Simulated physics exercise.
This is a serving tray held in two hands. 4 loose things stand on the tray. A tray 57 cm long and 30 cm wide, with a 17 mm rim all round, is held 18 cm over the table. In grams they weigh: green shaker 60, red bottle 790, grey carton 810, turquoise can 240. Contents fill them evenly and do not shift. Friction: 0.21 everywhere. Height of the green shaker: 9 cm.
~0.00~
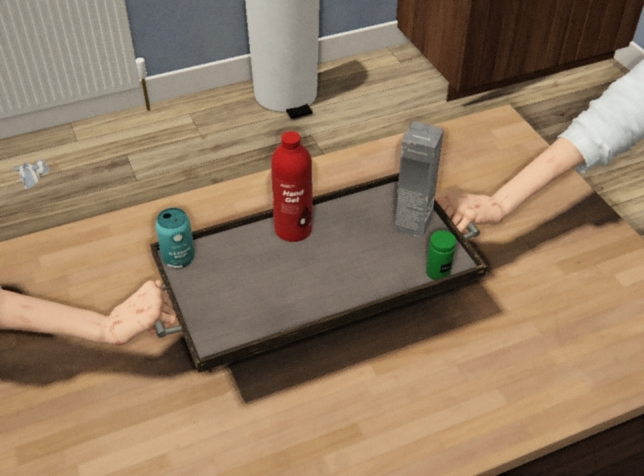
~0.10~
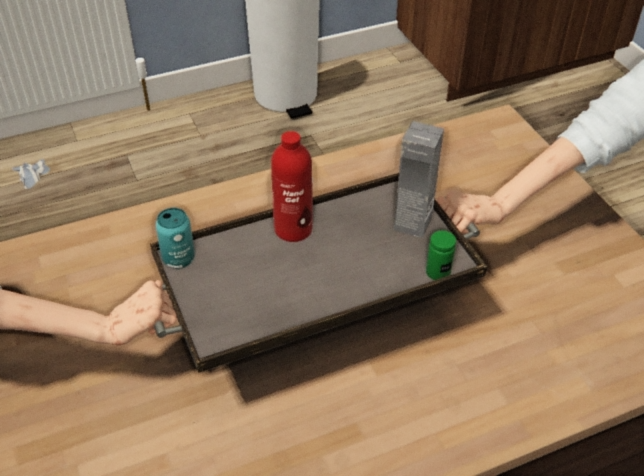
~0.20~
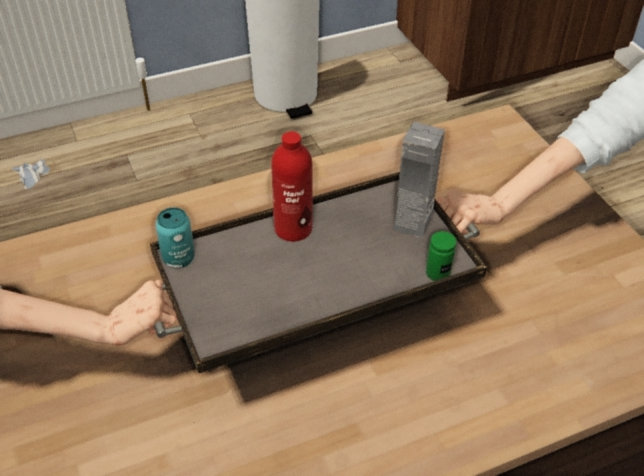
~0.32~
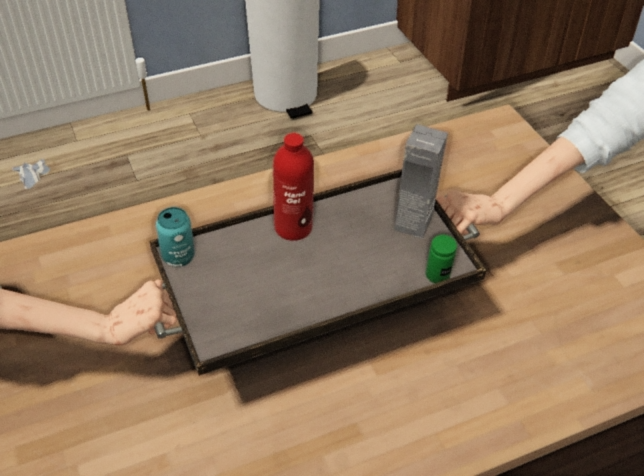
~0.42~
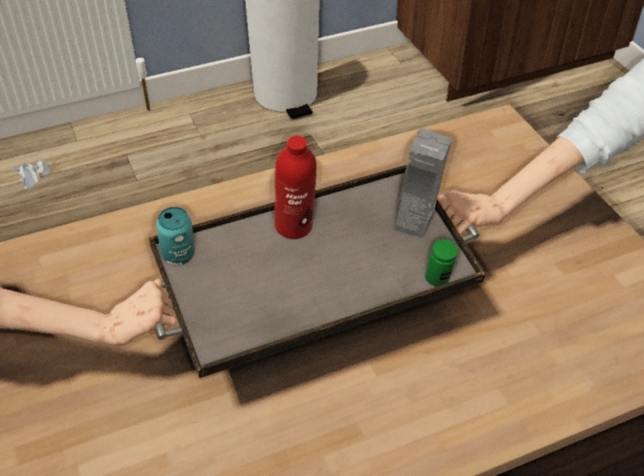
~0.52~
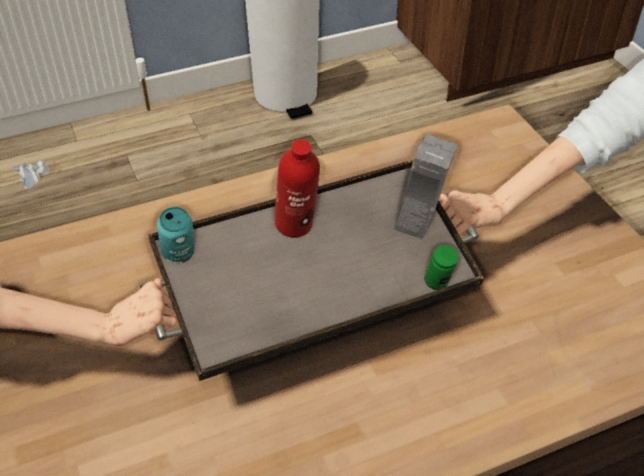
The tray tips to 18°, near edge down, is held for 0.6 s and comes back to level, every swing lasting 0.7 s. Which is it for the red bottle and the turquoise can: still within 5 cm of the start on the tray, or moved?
The red bottle ends elsewhere, the turquoise can ends elsewhere.
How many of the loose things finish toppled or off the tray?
3 of them.
By 0.92 s, tilt 18°, near edge down; red bottle 8 cm from its spot near (316, 224); turquoise can 7 cm from its spot near (189, 268); grey carton 8 cm from its spot.
By 1.22 s, tilt 18°, near edge down; grey carton now off the tray; red bottle rocked 16° off its seat near (350, 298); turquoise can rocked 5° off its seat near (216, 344).
By 1.42 s, tilt 18°, near edge down; red bottle and turquoise can now off the tray; green shaker 9 cm from its spot.
By 1.82 s, tilt 6°, near edge down; green shaker 9 cm from its spot.
When it is over (2.6 s), off the tray, red bottle, grey carton and turquoise can; not toppled but over 5 cm from the start, green shaker. In the last view, red bottle near (367, 389), turquoise can near (251, 466).
